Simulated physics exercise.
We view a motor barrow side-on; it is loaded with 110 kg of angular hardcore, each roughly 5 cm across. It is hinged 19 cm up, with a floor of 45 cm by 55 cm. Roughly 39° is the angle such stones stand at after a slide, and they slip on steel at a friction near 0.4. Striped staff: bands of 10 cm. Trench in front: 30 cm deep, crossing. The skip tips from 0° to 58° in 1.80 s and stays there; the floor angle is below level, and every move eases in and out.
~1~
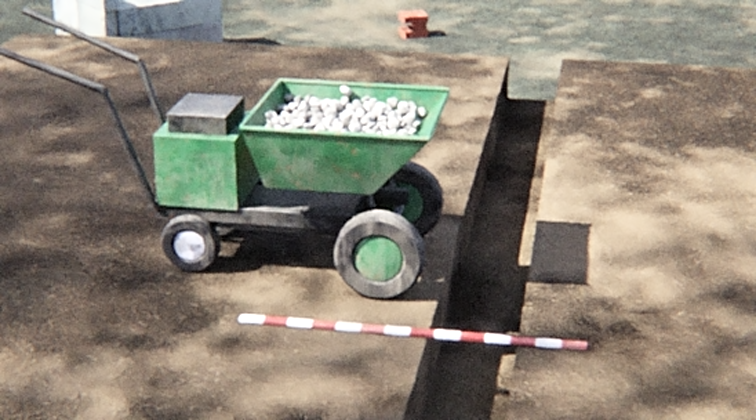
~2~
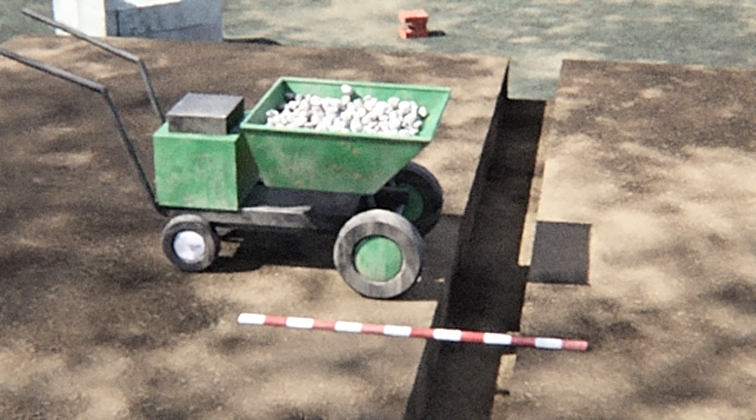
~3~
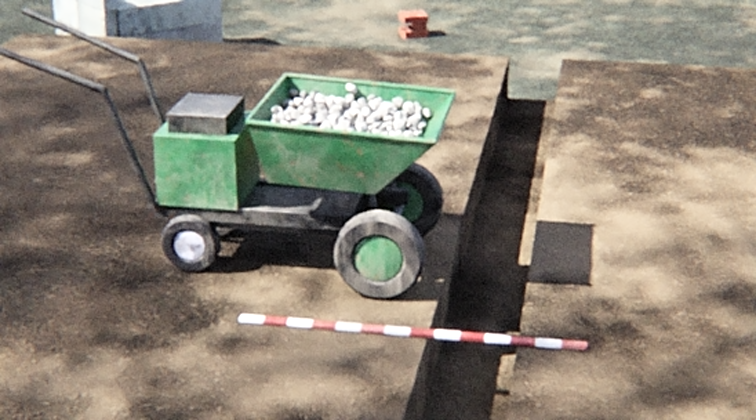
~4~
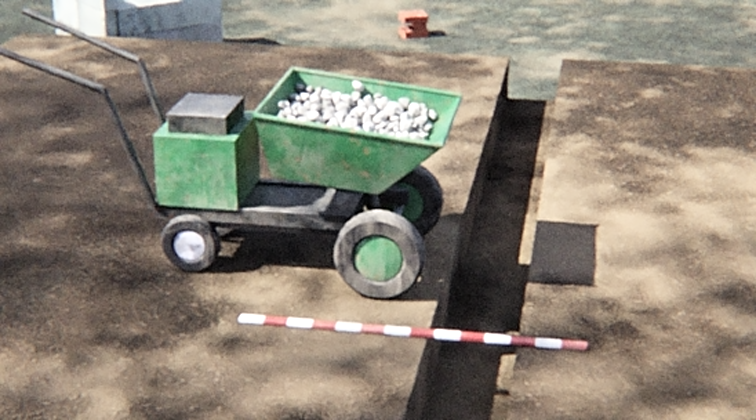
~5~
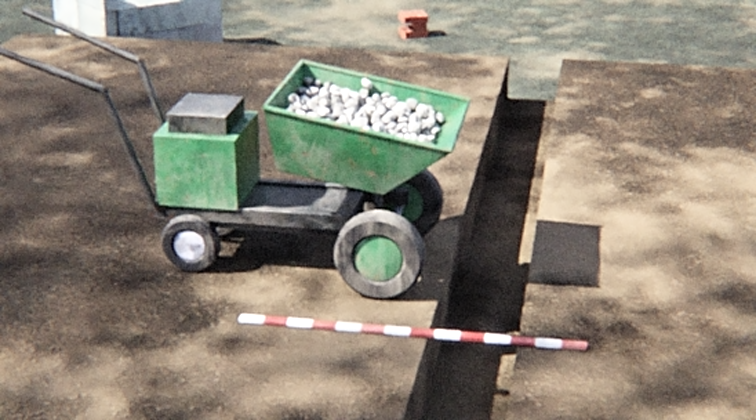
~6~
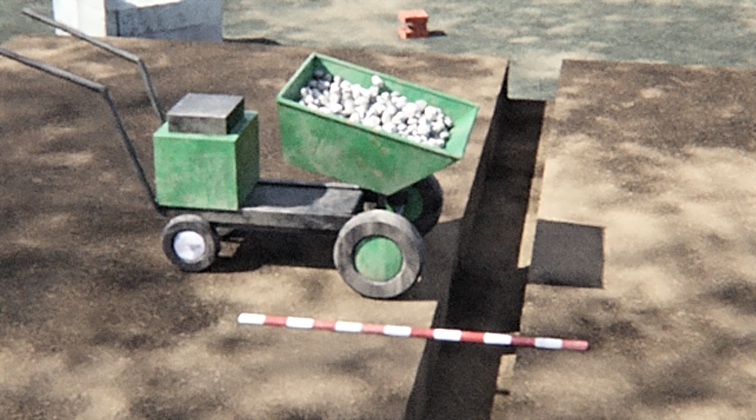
Green motor barrow loaded with pale stones standing beside a trench, its skip slowly tilting forward to the right, striped staff in front.
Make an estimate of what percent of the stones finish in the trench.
About 9 percent.
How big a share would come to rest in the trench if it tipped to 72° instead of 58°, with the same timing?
Share in trench: Approx. 25%.
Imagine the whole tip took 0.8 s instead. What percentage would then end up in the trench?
Close to 10 percent, then.
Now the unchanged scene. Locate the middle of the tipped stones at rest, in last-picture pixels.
Around (549, 274).
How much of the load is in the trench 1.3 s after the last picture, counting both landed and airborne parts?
I'd put it near 0 per cent.
Then, 0.8 s after the last picture the floor is at 49°, 100 % in the skip; the foremost stones are at (490, 188).
Then, 1.3 s after the last picture the floor is at 58°, 97 % in the skip, 1 % in the trench, 2 % past the trench; the foremost stones are at (560, 277).
Then, 1.6 s after the last picture the floor is at 58°, 87 % in the skip, 1 % in the trench, 12 % past the trench; the foremost stones are at (598, 264).
Then, 3.6 s after the last picture the floor is at 58°, 71 % in the skip, 9 % in the trench, 20 % past the trench; the foremost stones are at (633, 280).
